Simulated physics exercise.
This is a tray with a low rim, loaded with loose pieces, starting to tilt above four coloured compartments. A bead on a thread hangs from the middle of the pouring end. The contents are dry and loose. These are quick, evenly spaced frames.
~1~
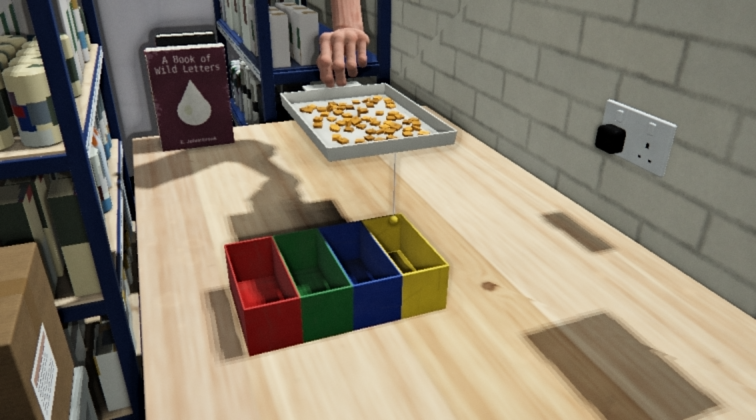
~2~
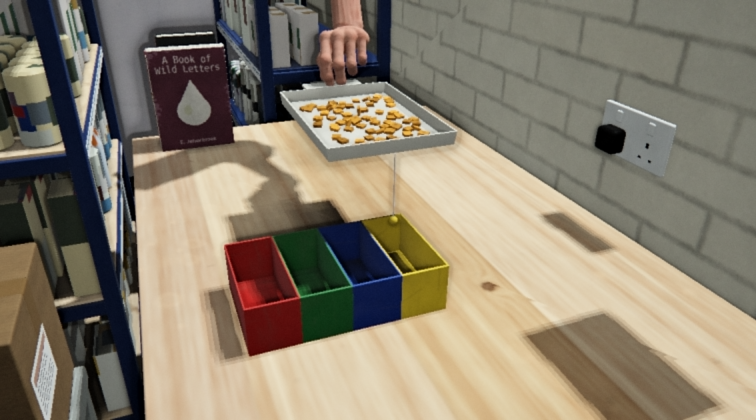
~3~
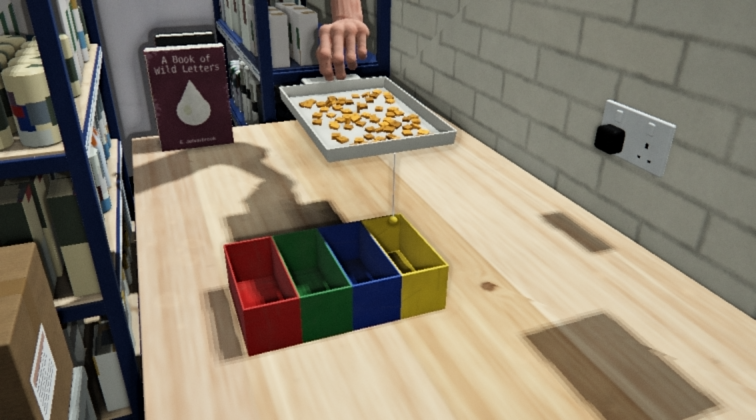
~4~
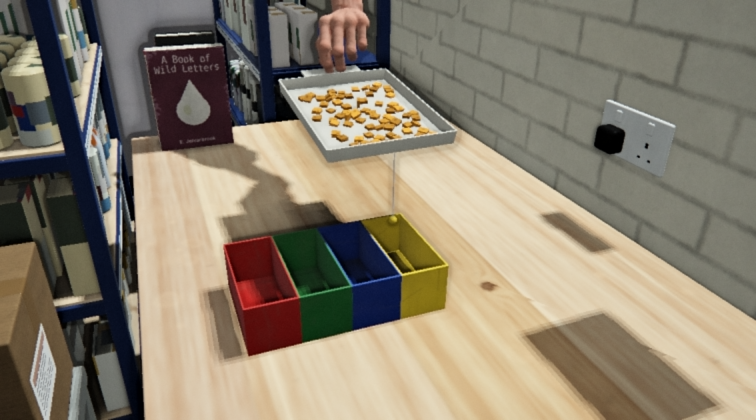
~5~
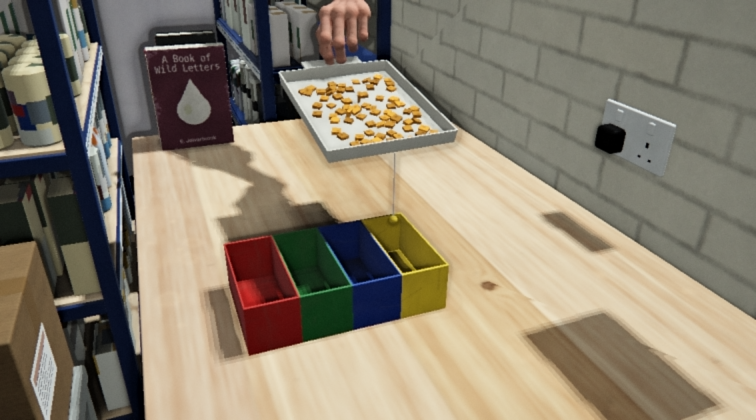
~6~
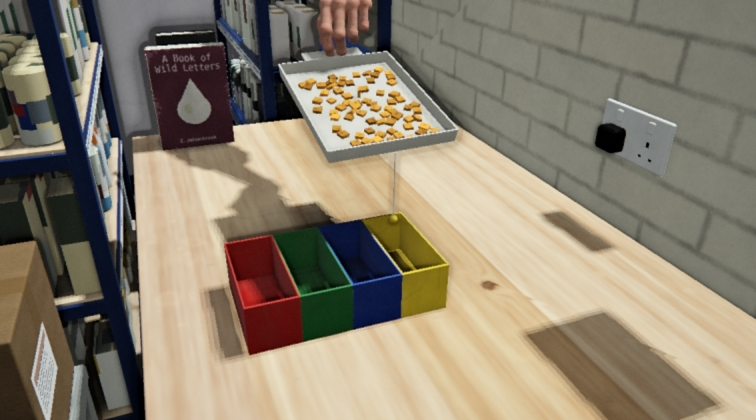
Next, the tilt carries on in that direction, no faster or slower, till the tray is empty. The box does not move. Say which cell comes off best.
The blue one ends fullest.
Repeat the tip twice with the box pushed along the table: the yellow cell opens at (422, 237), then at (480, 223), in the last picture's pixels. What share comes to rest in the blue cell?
About 40 and 10 per cent.
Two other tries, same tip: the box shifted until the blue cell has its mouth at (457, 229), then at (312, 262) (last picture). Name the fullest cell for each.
First the cell in red, then yellow.
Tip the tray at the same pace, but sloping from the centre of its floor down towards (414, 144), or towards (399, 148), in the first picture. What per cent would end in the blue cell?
Roughly 0 per cent, and 20 per cent.
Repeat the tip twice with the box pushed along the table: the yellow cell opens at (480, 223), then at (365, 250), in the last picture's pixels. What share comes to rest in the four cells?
In turn 100 and 60 in a hundred.
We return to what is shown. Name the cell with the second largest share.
Second comes that yellow cell.
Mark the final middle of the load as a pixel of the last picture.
Roughly at (380, 297).
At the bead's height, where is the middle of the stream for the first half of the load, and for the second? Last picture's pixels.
The first part at (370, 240); the rest at (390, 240).
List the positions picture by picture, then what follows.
The first frame shows corners of the pouring end (329, 147) and (455, 131), level; middle of the load (371, 120), small crackers; bead on its thread (394, 220); red cell (274, 322); green cell (327, 310); blue cell (378, 299); yellow cell (425, 288).
The second frame shows corners of the pouring end (329, 148) and (455, 131), level; middle of the load (371, 119).
The third frame shows corners of the pouring end (328, 148) and (455, 130), tipped barely, lowest at the left corner; middle of the load (371, 117).
The fourth frame shows corners of the pouring end (328, 149) and (455, 130), tipped a little, lowest at the left corner; middle of the load (371, 113).
The fifth frame shows corners of the pouring end (329, 150) and (456, 129), tipped a little, lowest at the left corner; middle of the load (371, 108).
The sixth frame shows corners of the pouring end (329, 150) and (456, 129), tipped a little, lowest at the left corner; middle of the load (372, 104); red cell (274, 321); green cell (327, 309); blue cell (377, 298); yellow cell (425, 287).
Just after the last frame, tray tipped steeply; almost all on the tray; just a few in the green cell; just a few falling or outside the box.
A moment on, tray tipped right over; almost all on the tray; just a few in the green cell; just a few in the blue cell.
Further on, tray tipped past a quarter turn; roughly half in the blue cell; roughly a third in the yellow cell; about a tenth in the green cell; about a tenth falling or outside the box.
When it is over, tray tipped past a quarter turn; roughly half in the blue cell; roughly a third in the yellow cell; about a tenth in the green cell; not one in the red cell; about a tenth outside the box.
